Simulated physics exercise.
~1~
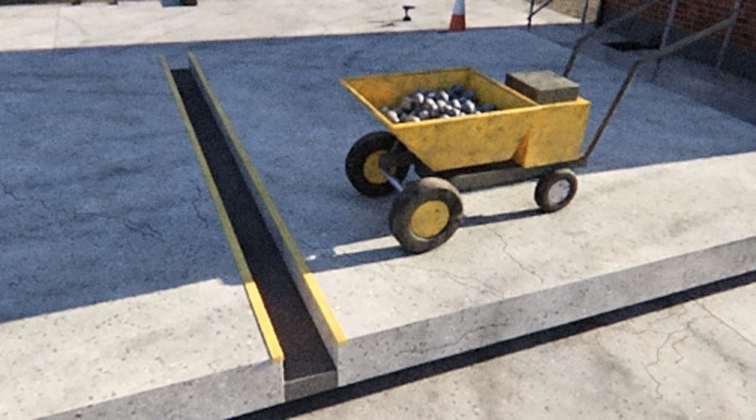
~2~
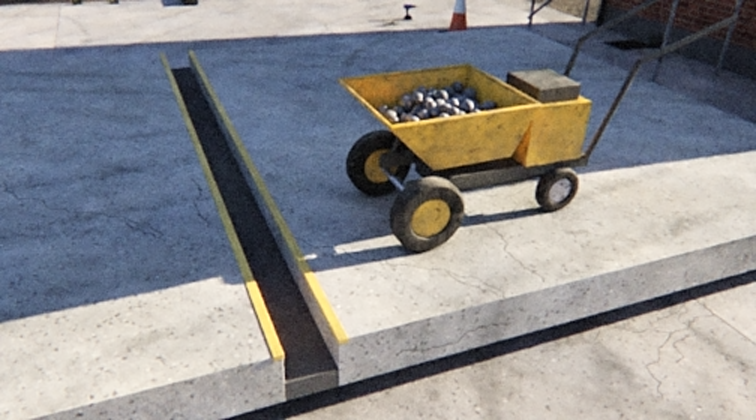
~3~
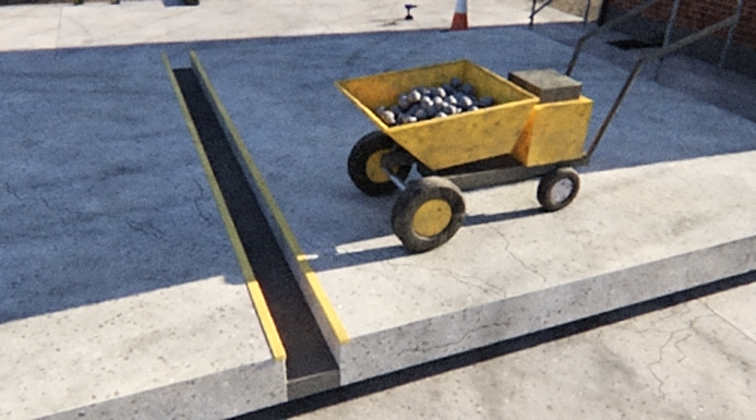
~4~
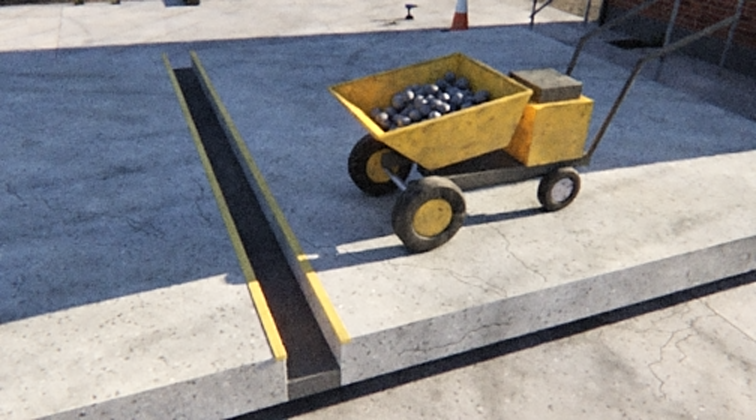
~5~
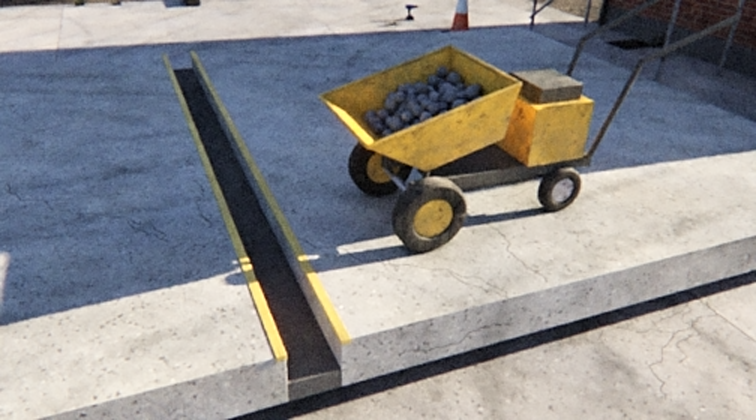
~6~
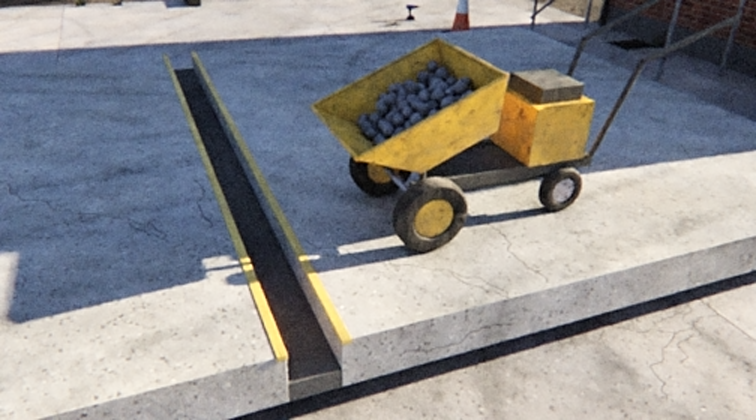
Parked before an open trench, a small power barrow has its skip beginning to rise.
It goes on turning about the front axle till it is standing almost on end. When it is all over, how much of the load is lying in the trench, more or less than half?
Most goes in.
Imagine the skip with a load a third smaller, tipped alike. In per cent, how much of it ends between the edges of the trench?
Around 80 percent of it.
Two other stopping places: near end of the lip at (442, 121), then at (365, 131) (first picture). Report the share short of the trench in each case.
That would be roughly 40 in a hundred and then roughly 0 in a hundred.
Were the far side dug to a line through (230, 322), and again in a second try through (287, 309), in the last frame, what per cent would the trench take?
I'd put it near 80 in a hundred, then near 50 in a hundred.
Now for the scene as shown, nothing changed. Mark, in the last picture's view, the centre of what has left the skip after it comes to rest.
Last view, centre at rest - approx. (267, 259).
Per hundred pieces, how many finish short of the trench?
Near 0 in every hundred.
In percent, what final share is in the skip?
About 25 per cent.
Just after the last frame, skip tipped steeply; every one in the skip.
A moment on, skip tipped right over; roughly half in the skip; about a tenth short of the trench; roughly half in or heaped over the trench.
Further on, skip tipped right over; roughly a quarter in the skip; just a few short of the trench; roughly two thirds in or heaped over the trench; about a tenth beyond it.
When it is over, skip tipped right over; roughly a quarter in the skip; just a few short of the trench; roughly two thirds in or heaped over the trench; about a tenth beyond it.
